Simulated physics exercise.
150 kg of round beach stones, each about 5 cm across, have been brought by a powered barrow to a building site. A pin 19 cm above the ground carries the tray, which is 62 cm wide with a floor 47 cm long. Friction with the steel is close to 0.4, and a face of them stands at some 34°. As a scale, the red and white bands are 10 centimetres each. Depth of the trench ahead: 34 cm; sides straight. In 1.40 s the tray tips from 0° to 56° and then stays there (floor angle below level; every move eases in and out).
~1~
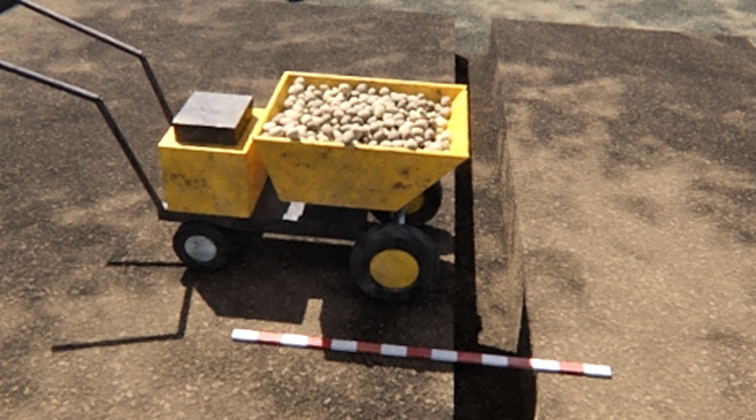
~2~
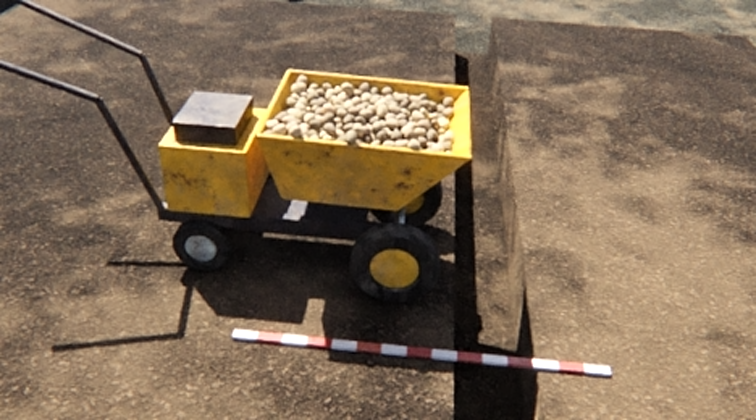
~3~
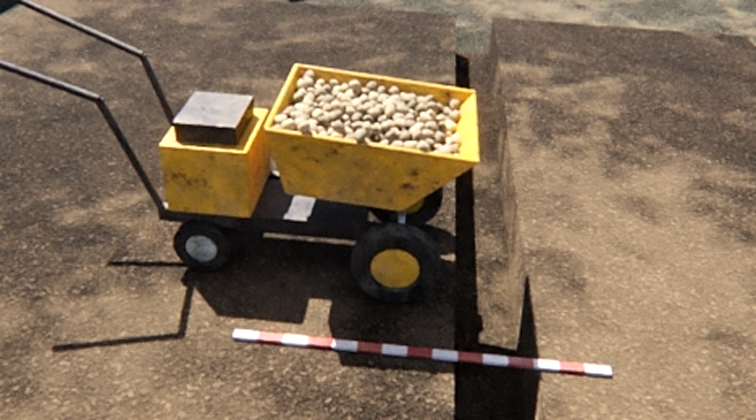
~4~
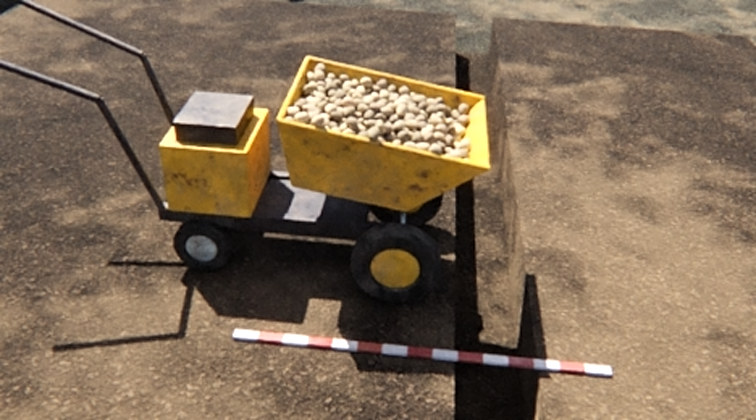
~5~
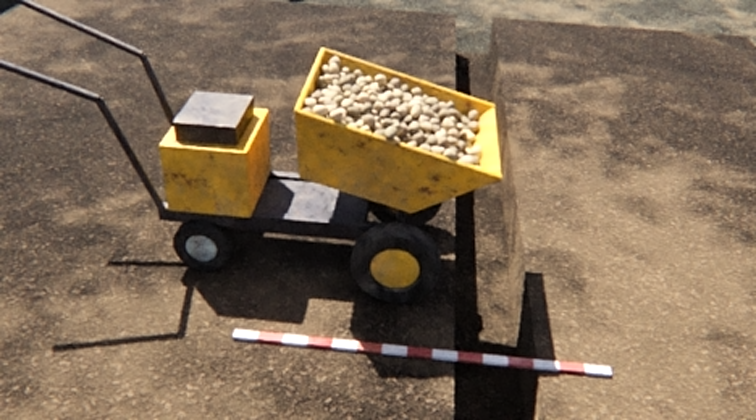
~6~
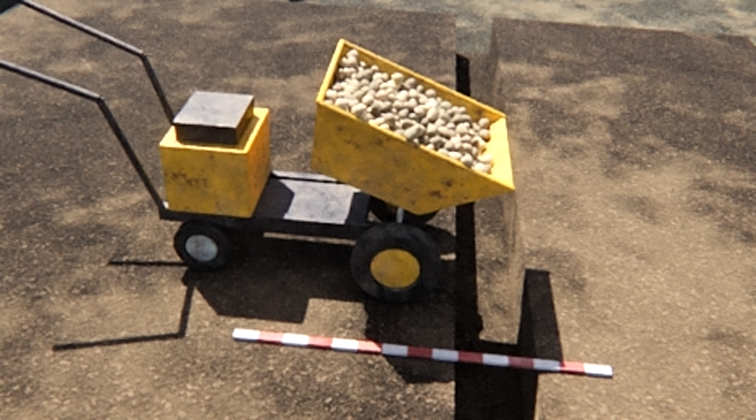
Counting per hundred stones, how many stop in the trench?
Some 15.
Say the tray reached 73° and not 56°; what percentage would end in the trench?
It would be near 5 per cent.
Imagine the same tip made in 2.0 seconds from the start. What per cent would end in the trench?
I'd put it at some 15 in a hundred.
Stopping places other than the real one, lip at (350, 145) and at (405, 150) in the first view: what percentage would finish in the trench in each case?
Around 70 and then 55 percent.
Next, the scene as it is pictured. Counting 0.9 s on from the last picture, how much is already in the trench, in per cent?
At that moment: Approx. 0 %.
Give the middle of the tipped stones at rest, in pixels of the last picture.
I'd put it close to (573, 273).
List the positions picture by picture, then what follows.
Lip at (467, 157), floor tilted 0°, highest stones at (368, 107), in the first picture.
The tray is at 1°, its lip at (470, 158); the top of the load is at (364, 105), in the second picture.
Lip at (478, 162), floor tilted 4°, highest stones at (350, 97), in the third picture.
The tray is at 9°, its lip at (489, 169); the top of the load is at (324, 85), in the fourth picture.
Lip at (501, 178), floor tilted 15°, highest stones at (334, 79), in the fifth picture.
The tray is at 21°, its lip at (514, 190); the top of the load is at (346, 69), in the sixth picture.
Then, 0.5 s after the last picture the floor is at 47°, 100 % in the tray; the foremost stones are at (532, 195).
Then, 0.9 s after the last picture the floor is at 56°, 78 % in the tray, 21 % past the trench; the foremost stones are at (614, 280).
Then, 1.3 s after the last picture the floor is at 56°, 53 % in the tray, 47 % past the trench; the foremost stones are at (704, 307).
Then, 3.2 s after the last picture the floor is at 56°, 23 % in the tray, 15 % in the trench, 62 % past the trench; the foremost stones are past the picture's edge.
